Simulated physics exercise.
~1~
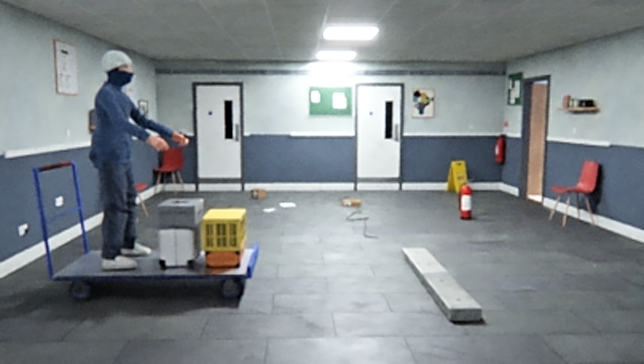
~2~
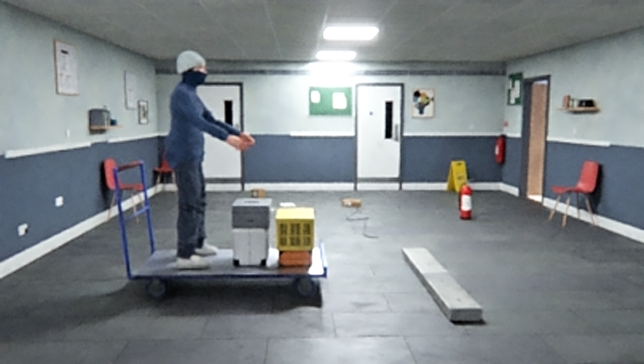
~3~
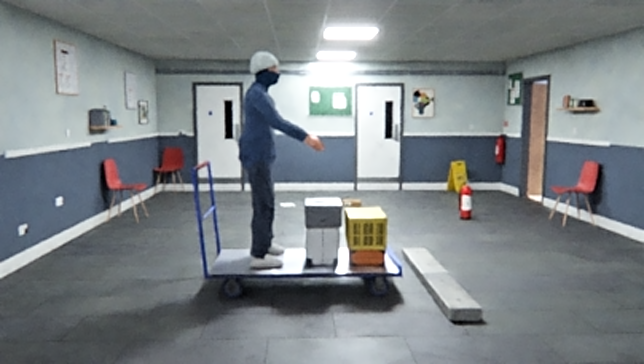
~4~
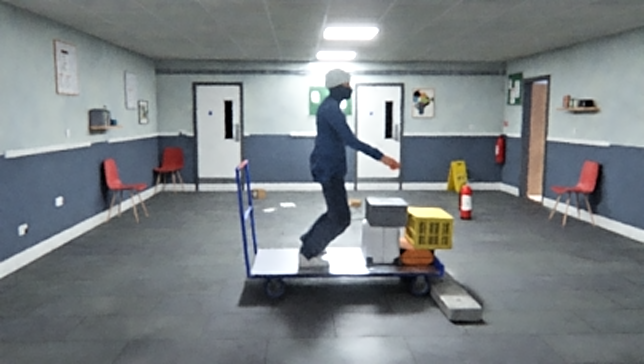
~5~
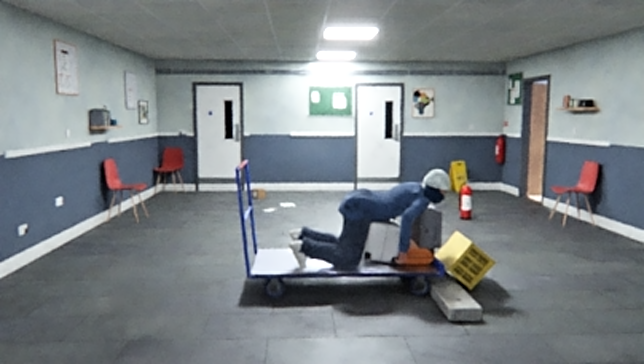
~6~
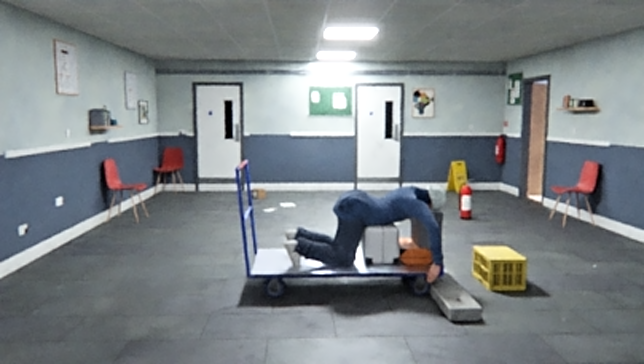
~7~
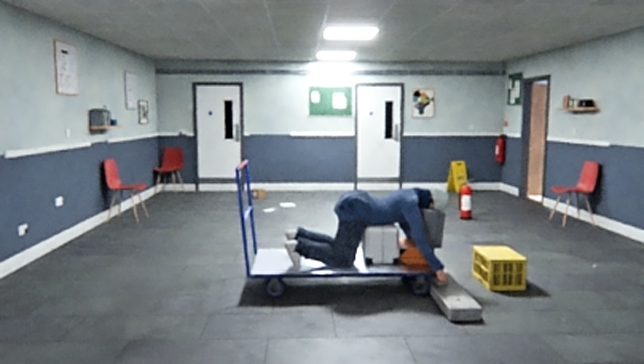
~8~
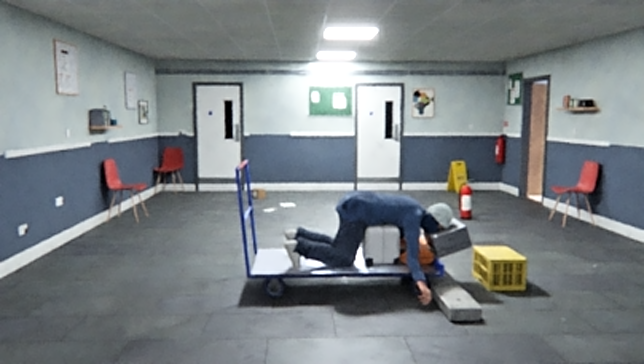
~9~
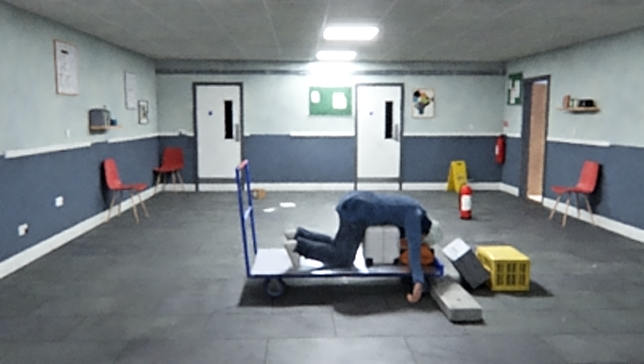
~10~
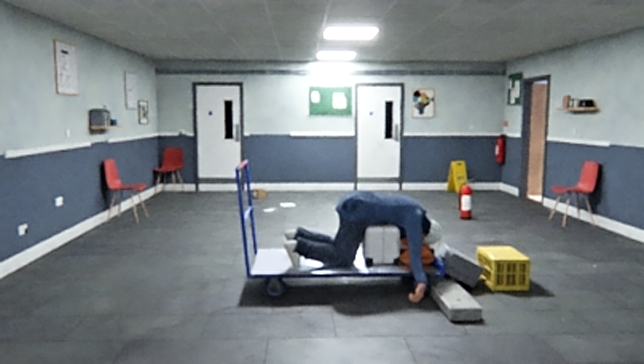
We see a masked person riding a blue trolley rightward with stacked cases and a yellow crate until it stops at a low kerb. The rider pitches forward over the load, the crate then a grey box tumble off the front, and the rider ends slumped on the trolley.
